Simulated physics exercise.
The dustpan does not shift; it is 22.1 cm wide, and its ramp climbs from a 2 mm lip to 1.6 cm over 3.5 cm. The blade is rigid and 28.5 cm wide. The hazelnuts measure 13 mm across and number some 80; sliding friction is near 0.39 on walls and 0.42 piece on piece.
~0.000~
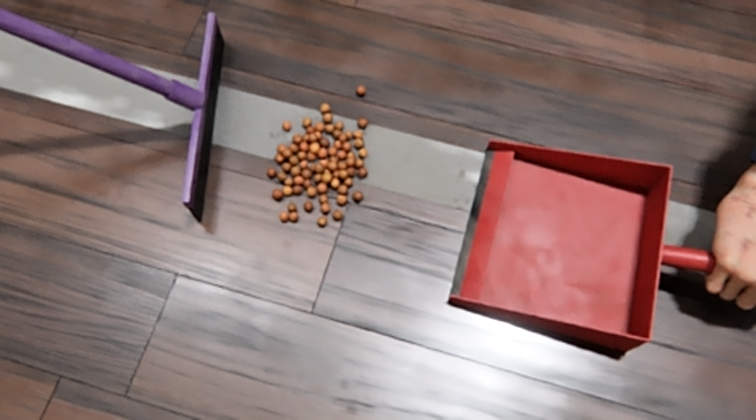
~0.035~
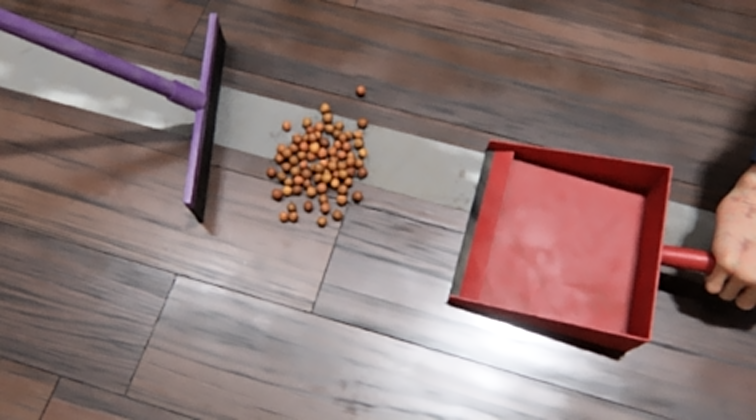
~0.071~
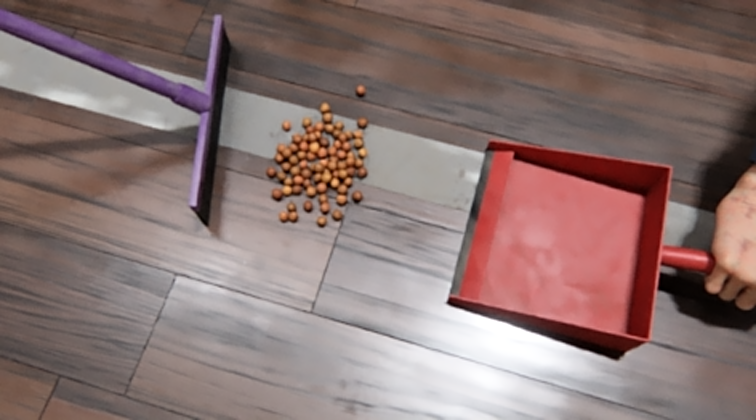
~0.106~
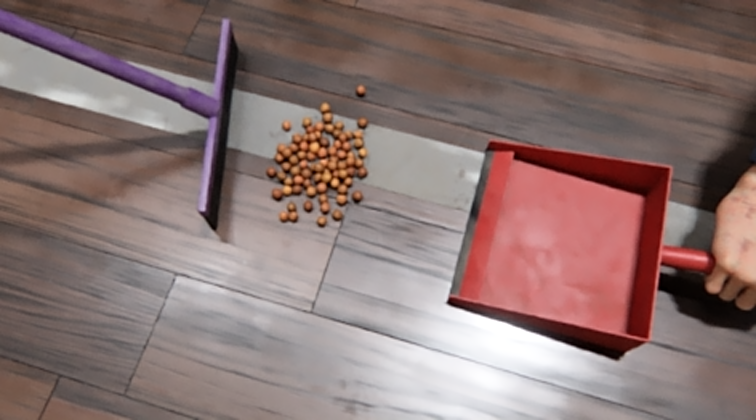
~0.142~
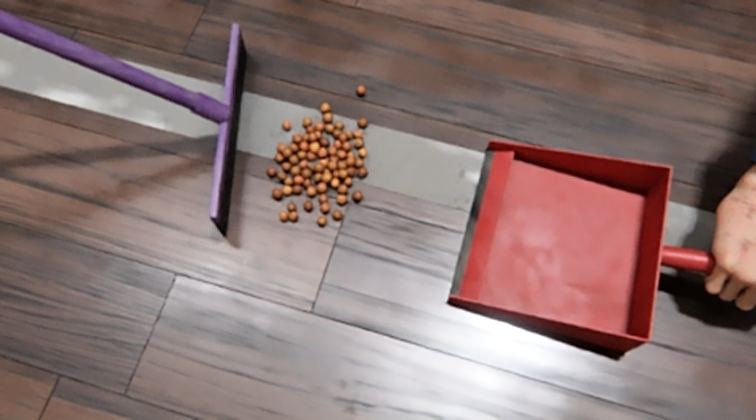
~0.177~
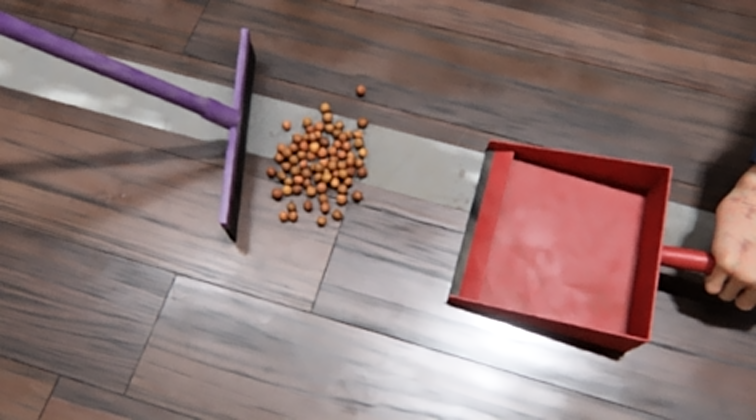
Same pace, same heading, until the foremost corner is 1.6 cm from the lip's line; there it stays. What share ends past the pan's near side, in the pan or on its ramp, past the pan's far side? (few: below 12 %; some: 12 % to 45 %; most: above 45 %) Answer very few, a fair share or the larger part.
Past the pan's near side: Very few; in the pan or on its ramp: Very few; past the pan's far side: A fair share.
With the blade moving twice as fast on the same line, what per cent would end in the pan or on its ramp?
It would be near 15 per cent.
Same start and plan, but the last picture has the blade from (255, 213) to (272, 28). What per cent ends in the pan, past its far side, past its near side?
Pan 20, far 30, near 0.
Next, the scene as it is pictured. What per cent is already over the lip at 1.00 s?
Some 10 per cent.
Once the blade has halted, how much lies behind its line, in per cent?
Roughly 5 per cent.
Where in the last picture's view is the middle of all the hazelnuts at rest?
Near (461, 191).
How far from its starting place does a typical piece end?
Some 20 cm.
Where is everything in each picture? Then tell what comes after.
In the first frame, blade from (188, 203) to (214, 20), moved 0.0 cm, 0 of the pieces shifted so far; middle of the pieces at (324, 164); pan at (567, 248).
In the second frame, blade from (190, 204) to (215, 21), moved 0.3 cm, 0 of the pieces shifted so far; middle of the pieces at (323, 164).
In the third frame, blade from (195, 207) to (220, 23), moved 1.1 cm, 0 of the pieces shifted so far; middle of the pieces at (323, 164).
In the fourth frame, blade from (204, 212) to (228, 27), moved 2.5 cm, 0 of the pieces shifted so far; middle of the pieces at (323, 164).
In the fifth frame, blade from (215, 218) to (237, 32), moved 4.0 cm, 0 of the pieces shifted so far; middle of the pieces at (324, 163).
In the sixth frame, blade from (225, 224) to (246, 36), moved 5.6 cm, 0 of the pieces shifted so far; middle of the pieces at (323, 163); pan at (567, 248). Its pace works out near 0.44 m/s, heading 14 degrees towards the viewer's side.
After 0.48 s, middle of the blade 19 cm from the lip; 0 % over the lip, far side 5 %, near side 0 %.
After 0.68 s, middle of the blade 11 cm from the lip; 0 % over the lip, far side 15 %, near side 0 %.
After 1.00 s, middle of the blade 6 cm from the lip; 10 % over the lip, far side 20 %, near side 0 %.
By 1.5 s all is still; near side 0 %, pan 5 %, far side 20 %, in front of the lip or behind the blade 70 %.
